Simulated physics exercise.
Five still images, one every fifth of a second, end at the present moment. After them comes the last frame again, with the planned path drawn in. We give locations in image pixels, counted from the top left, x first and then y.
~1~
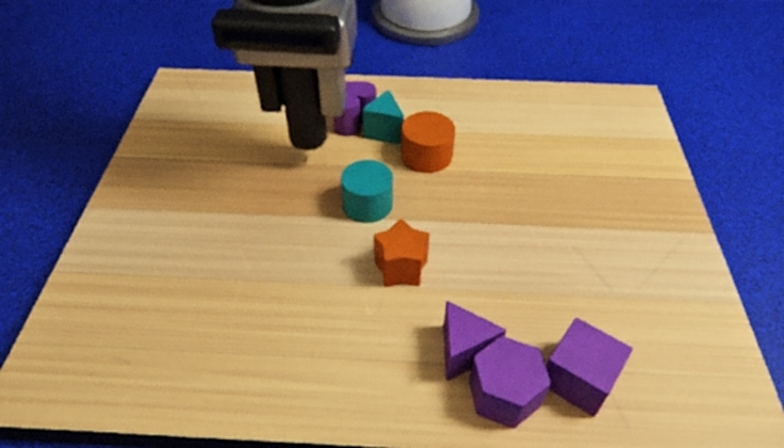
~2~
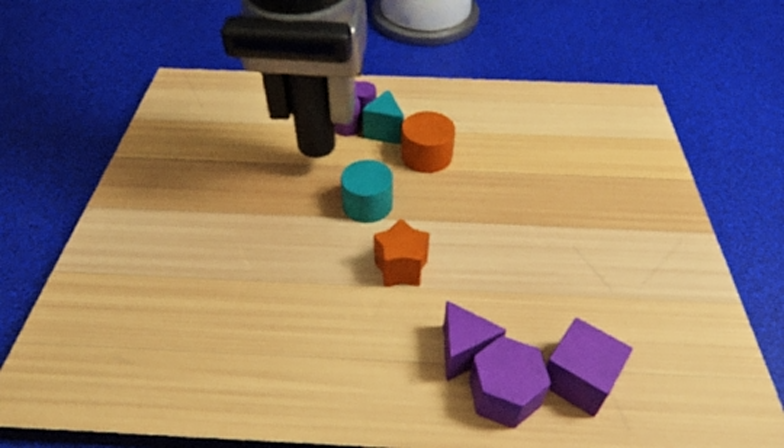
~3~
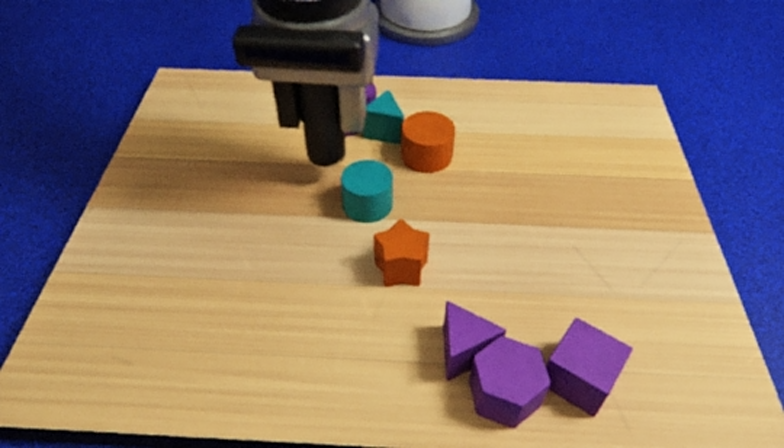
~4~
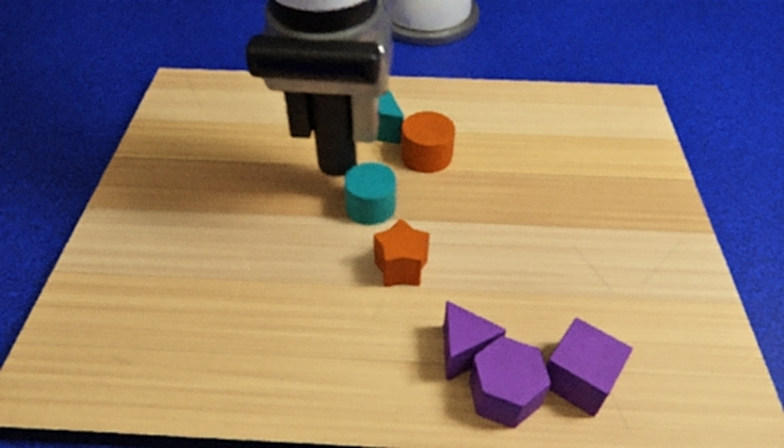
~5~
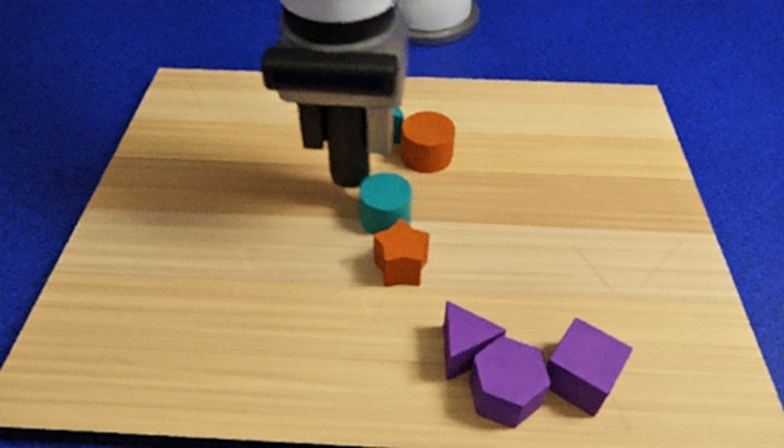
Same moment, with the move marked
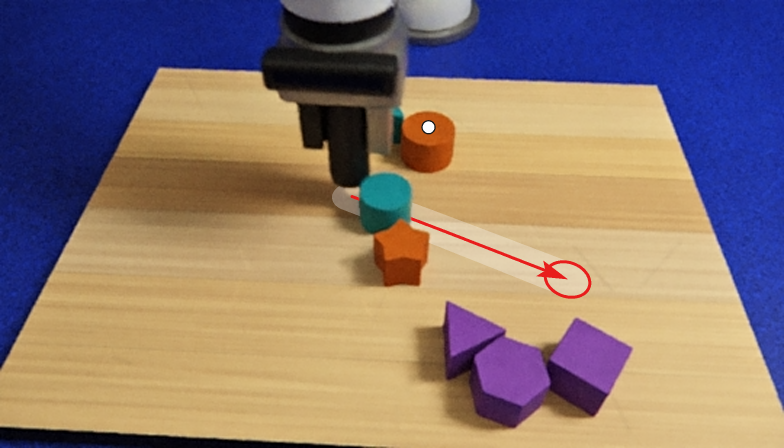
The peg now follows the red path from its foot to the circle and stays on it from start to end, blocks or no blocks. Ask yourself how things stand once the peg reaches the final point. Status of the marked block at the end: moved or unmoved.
In the end it has not been moved.
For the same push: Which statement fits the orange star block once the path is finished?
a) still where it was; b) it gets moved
Option b.
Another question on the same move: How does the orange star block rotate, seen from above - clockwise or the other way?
From above, clockwise.
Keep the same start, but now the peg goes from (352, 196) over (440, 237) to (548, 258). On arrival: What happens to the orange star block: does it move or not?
That block is going to get moved.
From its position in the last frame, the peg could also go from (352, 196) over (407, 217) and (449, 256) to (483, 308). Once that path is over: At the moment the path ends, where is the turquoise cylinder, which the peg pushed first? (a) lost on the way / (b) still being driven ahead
(b)
Path on the board, from (352, 196) directly to (567, 279); the dot is on the orange cylinder.
The first path, step by step. One third of the way, peg (421, 201); turquoise cylinder (451, 224); orange star block (410, 255), turned 50° clockwise.
Two thirds of the way, peg (496, 230); turquoise cylinder (500, 262); orange star block (411, 255), turned 50° clockwise.
At the end, peg (575, 259); turquoise cylinder (509, 269); orange star block (411, 255), turned 50° clockwise; orange cylinder in place.
